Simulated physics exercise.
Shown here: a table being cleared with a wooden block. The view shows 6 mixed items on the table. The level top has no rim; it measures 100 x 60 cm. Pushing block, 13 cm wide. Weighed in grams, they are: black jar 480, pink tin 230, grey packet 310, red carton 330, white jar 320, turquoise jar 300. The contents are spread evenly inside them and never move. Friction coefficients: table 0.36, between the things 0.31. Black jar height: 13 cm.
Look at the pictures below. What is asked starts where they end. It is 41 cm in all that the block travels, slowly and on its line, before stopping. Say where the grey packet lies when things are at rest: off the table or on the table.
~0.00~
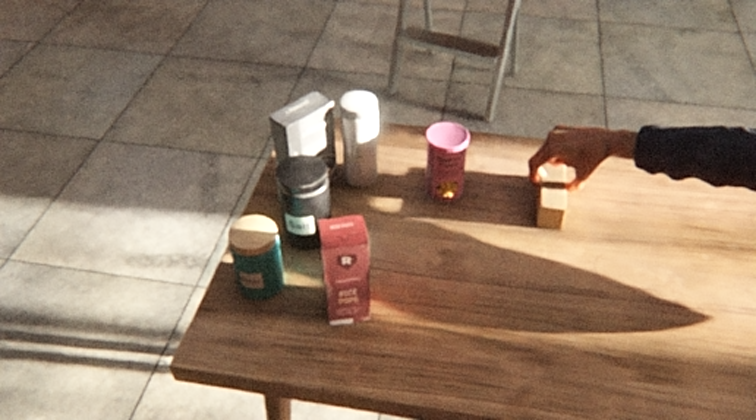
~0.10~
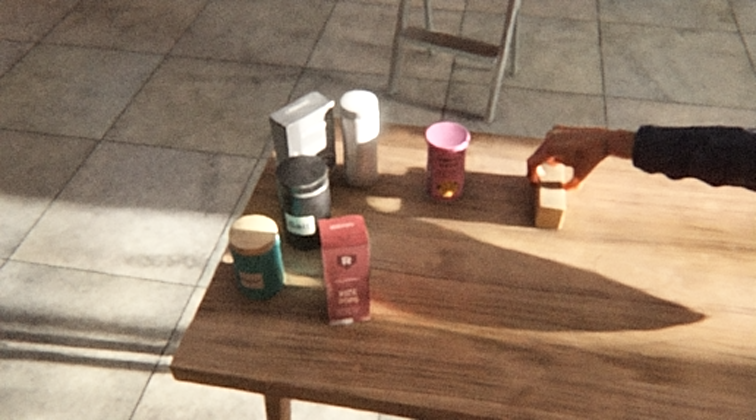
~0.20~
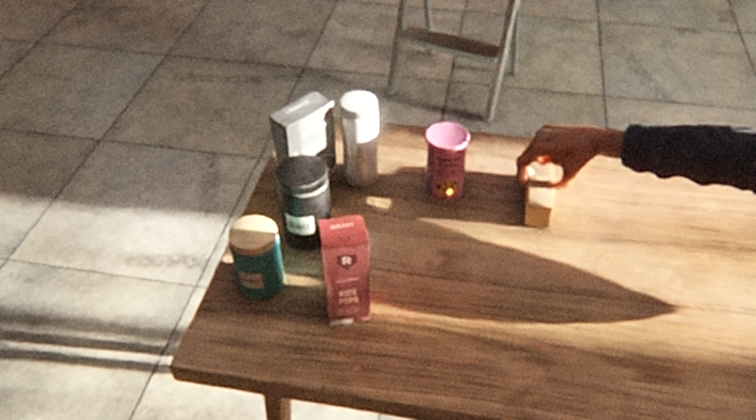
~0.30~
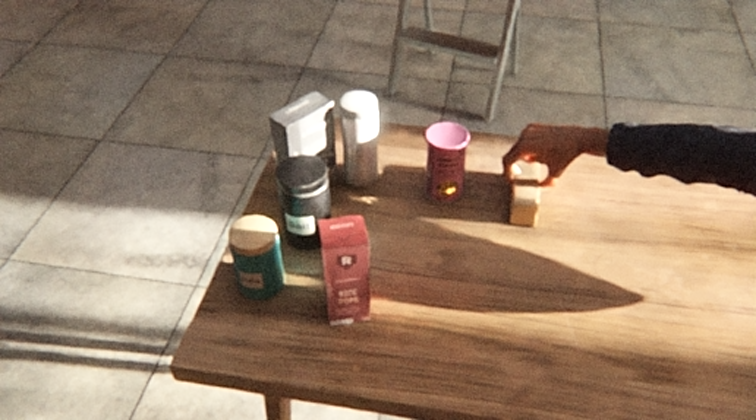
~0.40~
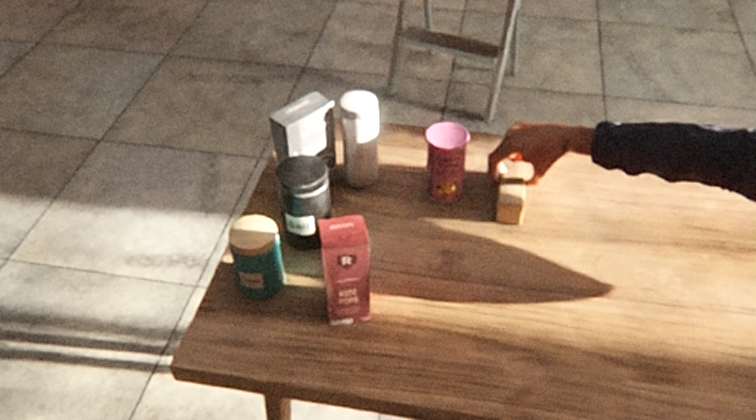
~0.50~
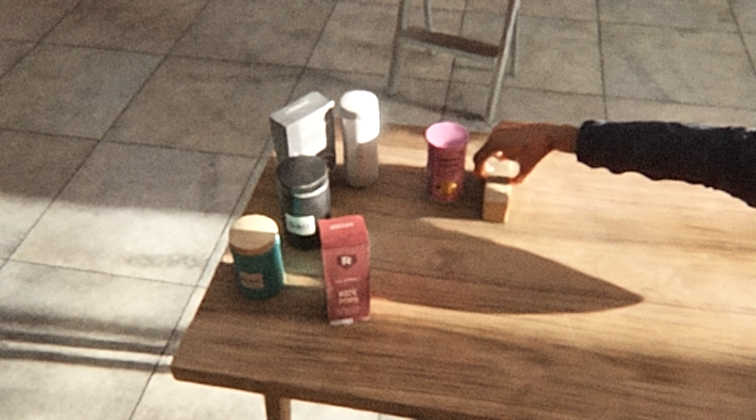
At rest it lies off the table.
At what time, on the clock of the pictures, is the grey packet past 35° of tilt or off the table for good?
1.8 s or so.
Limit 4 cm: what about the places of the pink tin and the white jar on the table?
First the pink tin: It departs its position; then the white jar: It departs its position.
After 1.50 s, pusher on by 32 cm; grey packet moved 3 cm near (290, 148); pink tin moved 20 cm; white jar moved 8 cm.
After 2.20 s, pusher on by 41 cm; grey packet now off the table; pink tin moved 29 cm; white jar moved 14 cm.
In the end (2.6 s), off the table, grey packet; not toppled but over 4 cm from the start, pink tin and white jar; the other 3 under 4 cm from the start.
